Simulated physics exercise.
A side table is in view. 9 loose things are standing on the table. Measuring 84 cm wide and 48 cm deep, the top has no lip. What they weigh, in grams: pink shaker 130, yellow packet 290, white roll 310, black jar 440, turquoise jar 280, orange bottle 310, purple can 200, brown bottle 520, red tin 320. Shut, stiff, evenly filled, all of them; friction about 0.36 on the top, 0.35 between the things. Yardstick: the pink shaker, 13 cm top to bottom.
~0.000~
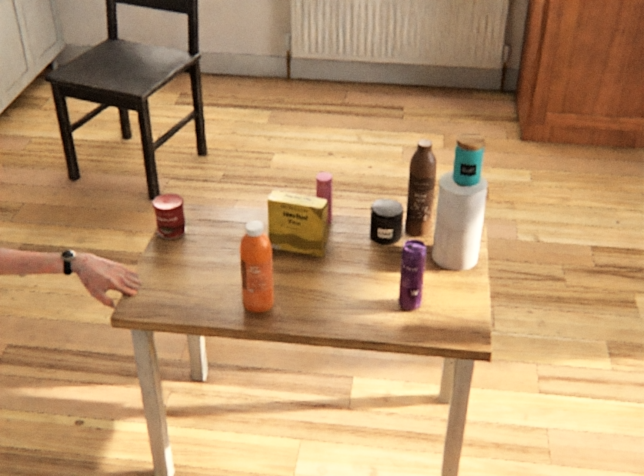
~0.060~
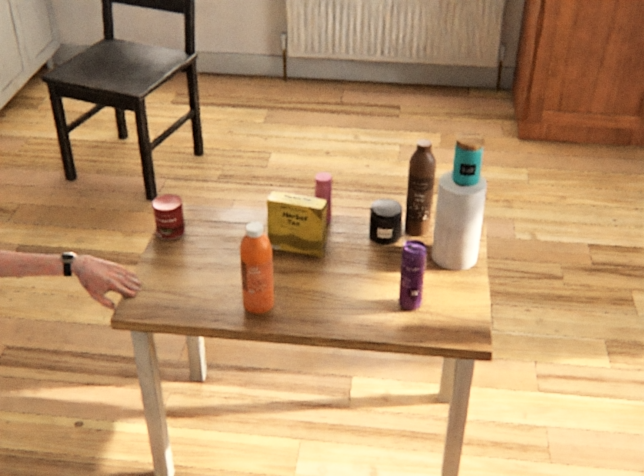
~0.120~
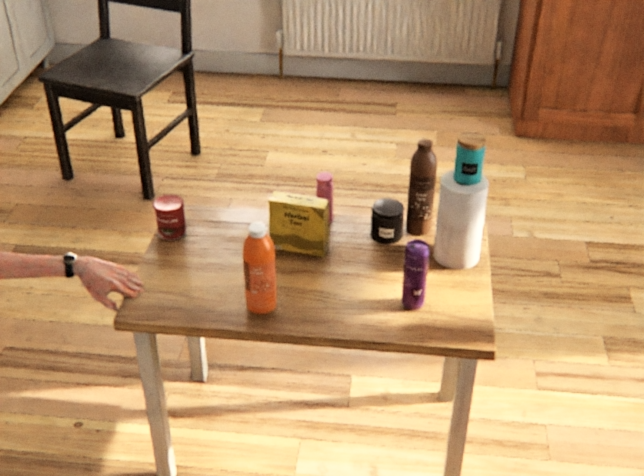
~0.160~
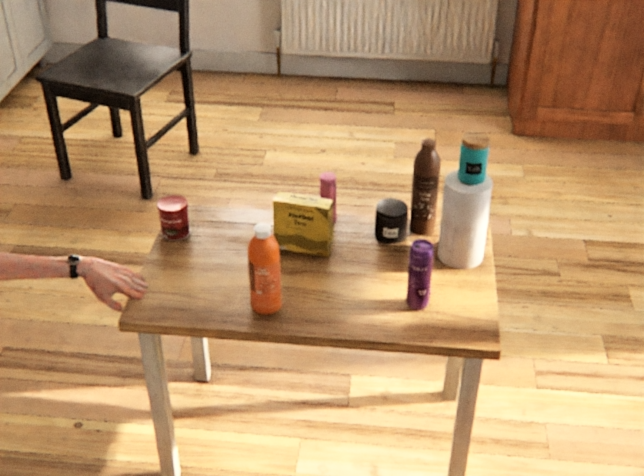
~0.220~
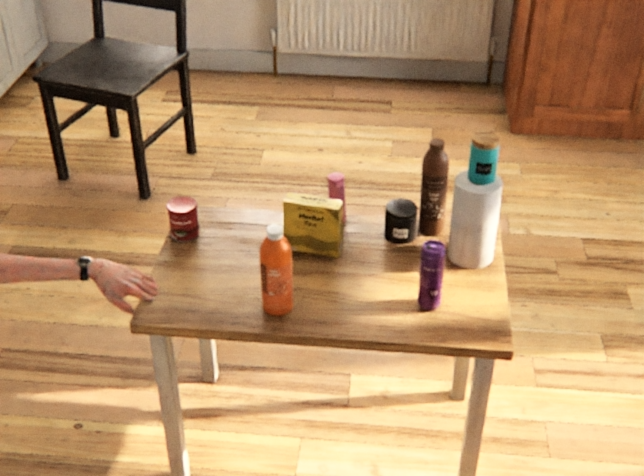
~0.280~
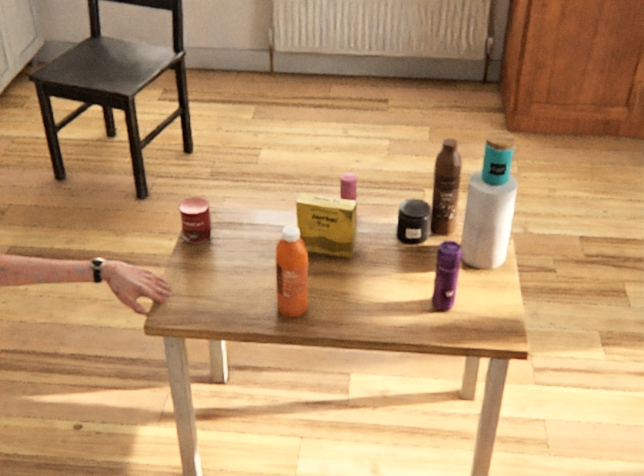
A hand at the table's left edge slides the table and its items slightly right.
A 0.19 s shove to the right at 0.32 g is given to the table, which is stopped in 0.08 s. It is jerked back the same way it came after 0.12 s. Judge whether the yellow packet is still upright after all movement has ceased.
It manages to stay erect.
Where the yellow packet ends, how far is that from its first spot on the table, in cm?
0 cm.
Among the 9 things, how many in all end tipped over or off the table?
That makes 5.
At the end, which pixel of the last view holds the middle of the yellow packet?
Around (296, 224).
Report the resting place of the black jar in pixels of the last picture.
Look near (388, 221) and you'll find it.
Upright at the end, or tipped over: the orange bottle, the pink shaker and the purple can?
Final state - orange bottle: Remains on its base; pink shaker: Goes over; purple can: Goes over.
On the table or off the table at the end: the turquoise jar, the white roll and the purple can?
Afterwards, the turquoise jar leaves its support, the white roll leaves its support, and the purple can stays on its support.
After 0.58 s, table shifted 5 cm; turquoise jar now off the table; yellow packet moved 3 cm near (329, 226); purple can on its side.
After 0.88 s, pink shaker, white roll and brown bottle now off the table; purple can on its side.
After 1.08 s, purple can on its side.
In the end (2.5 s), off the table and tipped over, pink shaker, white roll, turquoise jar and brown bottle; toppled on the table, purple can; the other 4 under 5 cm from the start. In the last view, yellow packet near (296, 224).
